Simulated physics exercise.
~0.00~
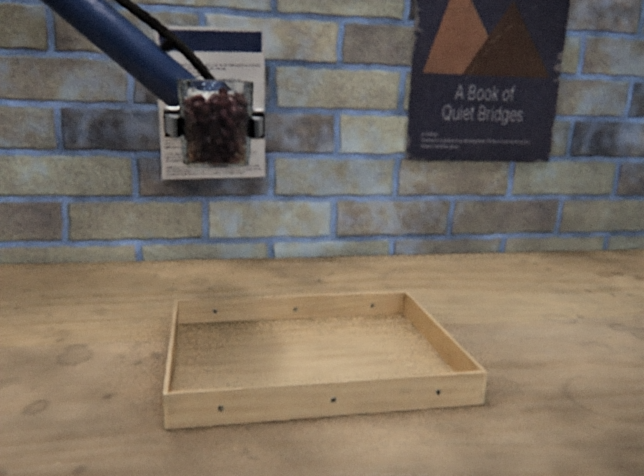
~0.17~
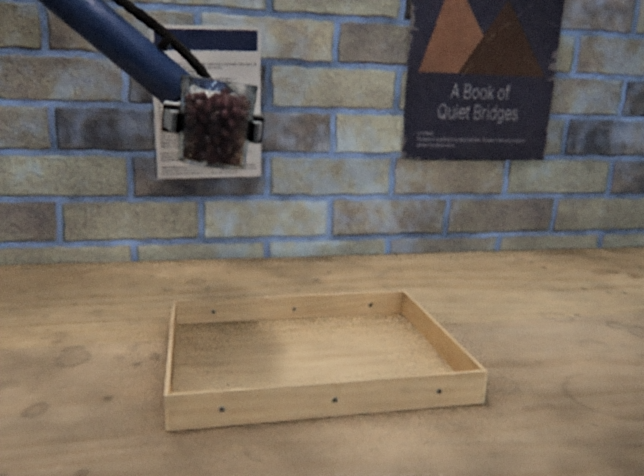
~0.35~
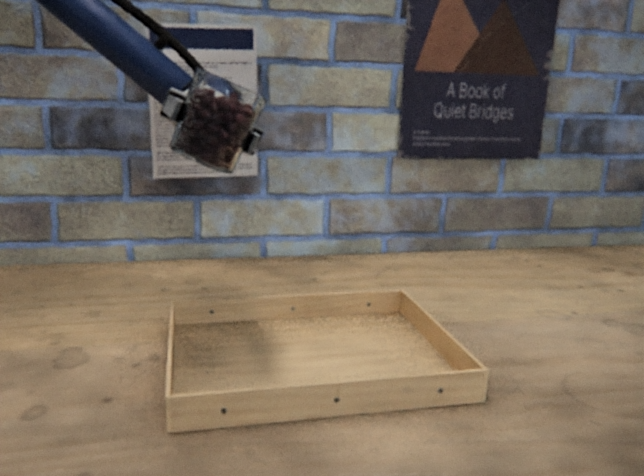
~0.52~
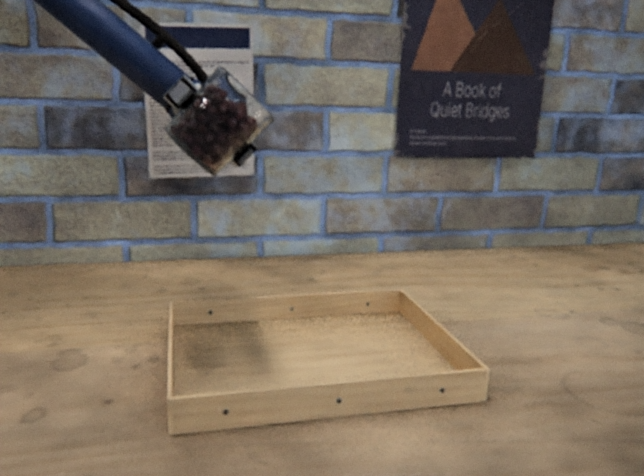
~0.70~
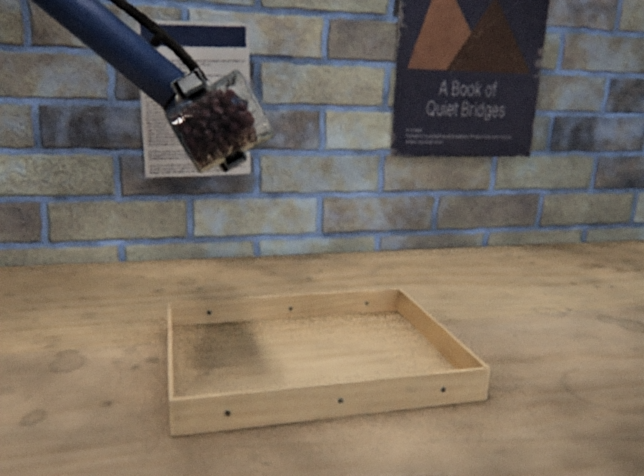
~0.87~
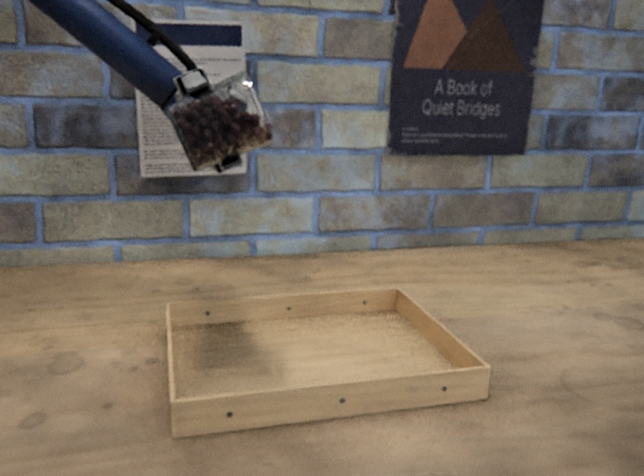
On a wooden tabletop before a brick wall with blue mortar, seen from the front and slightly above, a shallow, open wooden tray sits near the middle. Above it at left, a blue robotic arm grips a clear tumbler of dark reddish-brown beads, with a white printed sheet and a dark poster behind. The arm steadily tilts the tumbler, the beads shifting toward its rim, while the view drifts slightly.
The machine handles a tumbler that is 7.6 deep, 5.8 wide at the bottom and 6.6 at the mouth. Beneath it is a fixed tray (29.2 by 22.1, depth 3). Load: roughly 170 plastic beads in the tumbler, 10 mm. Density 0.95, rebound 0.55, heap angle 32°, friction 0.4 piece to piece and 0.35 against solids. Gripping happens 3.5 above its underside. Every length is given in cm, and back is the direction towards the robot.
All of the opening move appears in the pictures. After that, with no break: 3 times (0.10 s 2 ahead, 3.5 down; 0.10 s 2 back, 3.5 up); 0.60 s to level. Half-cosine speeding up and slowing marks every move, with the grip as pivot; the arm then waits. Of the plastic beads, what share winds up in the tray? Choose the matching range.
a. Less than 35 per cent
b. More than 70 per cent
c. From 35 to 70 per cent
The answer is a.
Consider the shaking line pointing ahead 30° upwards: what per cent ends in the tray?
Result: Approx. 85 %.
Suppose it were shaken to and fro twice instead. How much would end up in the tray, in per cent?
In that case some 10 per cent.
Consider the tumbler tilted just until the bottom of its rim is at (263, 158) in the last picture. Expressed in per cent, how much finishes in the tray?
Somewhere around 55 %.
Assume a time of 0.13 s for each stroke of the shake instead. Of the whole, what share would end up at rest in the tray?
Estimate: Close to 5 percent.
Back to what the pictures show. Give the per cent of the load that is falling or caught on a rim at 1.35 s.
Estimated fraction: Near 8 %.
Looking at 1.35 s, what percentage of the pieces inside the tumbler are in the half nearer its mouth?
Near 35 in a hundred.
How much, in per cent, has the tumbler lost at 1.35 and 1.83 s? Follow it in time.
10, then 15.
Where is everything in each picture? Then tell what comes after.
In the first frame, the tumbler middle at (216, 124), level; upper third of the load around (216, 110), from x 185 to 245, top at y 95; 168 in the tumbler.
In the second frame, the tumbler middle at (216, 124), tilted 6° forward; upper third of the load around (218, 110), from x 185 to 245, top at y 95.
In the third frame, the tumbler middle at (216, 124), tilted 23° forward; upper third of the load around (216, 110), from x 180 to 250, top at y 95.
In the fourth frame, the tumbler middle at (217, 124), tilted 44° forward; upper third of the load around (217, 111), from x 175 to 255, top at y 90.
In the fifth frame, the tumbler middle at (218, 125), tilted 61° forward; upper third of the load around (216, 112), from x 175 to 250, top at y 95.
In the sixth frame, the tumbler middle at (217, 125), tilted 67° forward; upper third of the load around (211, 114), from x 175 to 270, top at y 100; 168 in the tumbler.
After 1.35 s, tilted 67° forward, highest piece 25 above the table; 150 in the tumbler, 4 in the tray, 14 in flight or on a rim.
After 1.83 s, tilted 23° forward, highest piece 28 above the table; 141 in the tumbler, 24 in the tray, 1 on the table or floor, 2 in flight or on a rim.
After 2.27 s, level, highest piece 29 above the table; 141 in the tumbler, 25 in the tray, 2 on the table or floor.
After 3.32 s, level, highest piece 29 above the table; 141 in the tumbler, 25 in the tray, 2 on the table or floor.
In the end, 141 in the tumbler, 25 in the tray, 2 on the table or floor. That is 15 % in the tray.
